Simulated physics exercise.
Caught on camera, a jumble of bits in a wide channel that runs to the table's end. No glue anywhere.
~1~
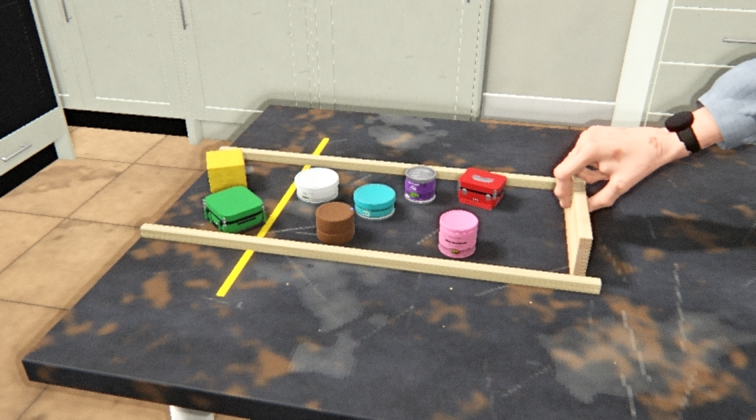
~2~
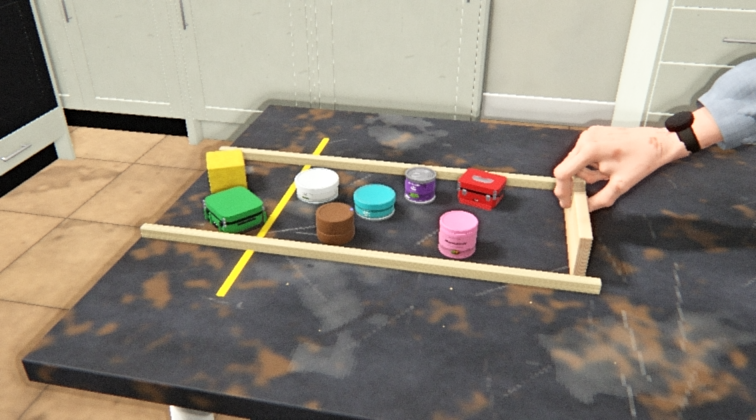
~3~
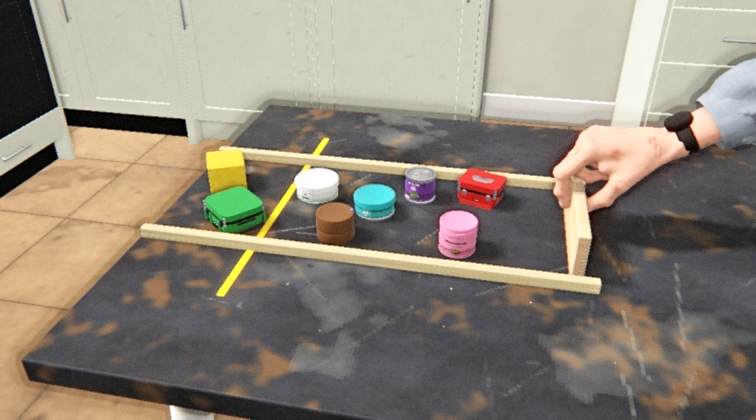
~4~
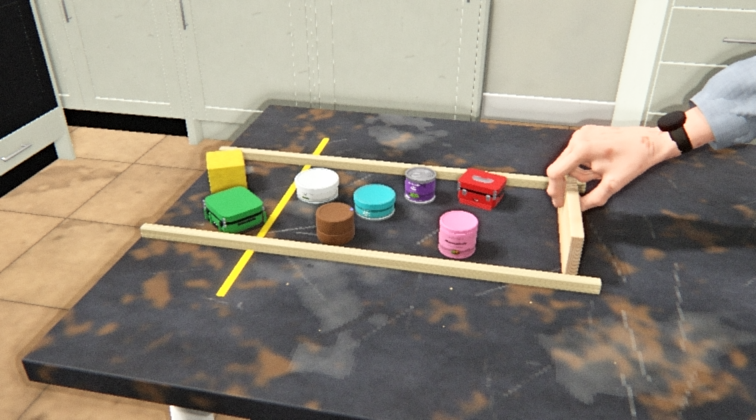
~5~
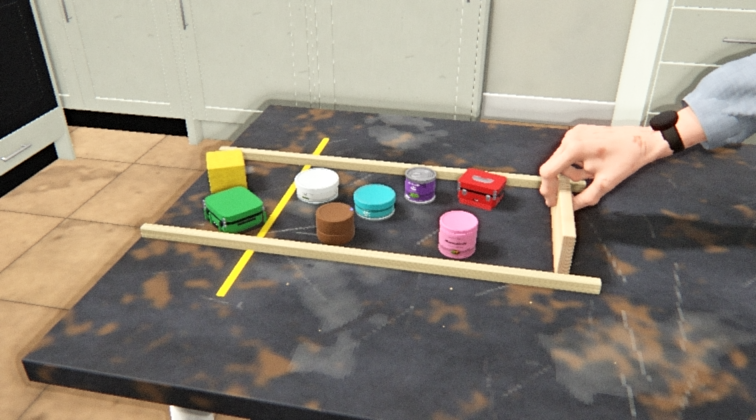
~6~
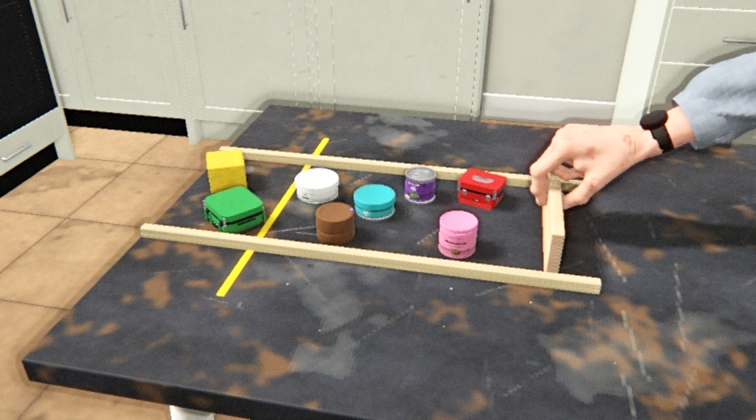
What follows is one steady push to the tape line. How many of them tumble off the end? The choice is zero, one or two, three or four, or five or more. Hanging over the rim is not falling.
The number that fall off is zero.
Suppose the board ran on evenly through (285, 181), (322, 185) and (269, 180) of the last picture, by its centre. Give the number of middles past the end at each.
In that order 0, 0 and 1.
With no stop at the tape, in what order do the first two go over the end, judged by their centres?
Earliest first: The yellow block, the green case.
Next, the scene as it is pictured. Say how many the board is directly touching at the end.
The number is 3.
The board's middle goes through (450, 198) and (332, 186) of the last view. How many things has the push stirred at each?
First 3, then 7.
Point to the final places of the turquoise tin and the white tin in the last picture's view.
The turquoise tin stops around (265, 192); the white tin around (232, 183).
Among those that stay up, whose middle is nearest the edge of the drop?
Foremost is the yellow block.
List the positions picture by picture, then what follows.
In the first frame, yellow block (227, 171); green case (235, 212); white tin (317, 186); board (576, 212); tape (284, 201).
In the second frame, green case (235, 212); pink tub (458, 235).
In the third frame, white tin (317, 186); brown lid (335, 224).
In the fourth frame, yellow block (227, 171); red case (482, 190).
In the fifth frame, green case (235, 212); turquoise tin (375, 202).
In the sixth frame, yellow block (227, 171); green case (235, 212); white tin (317, 186); board (552, 209); tape (284, 201).
Early on, none off yet; yellow block at rest near (227, 171); green case at rest near (235, 212); white tin at rest near (317, 186).
Finally, the number that fall off is zero.
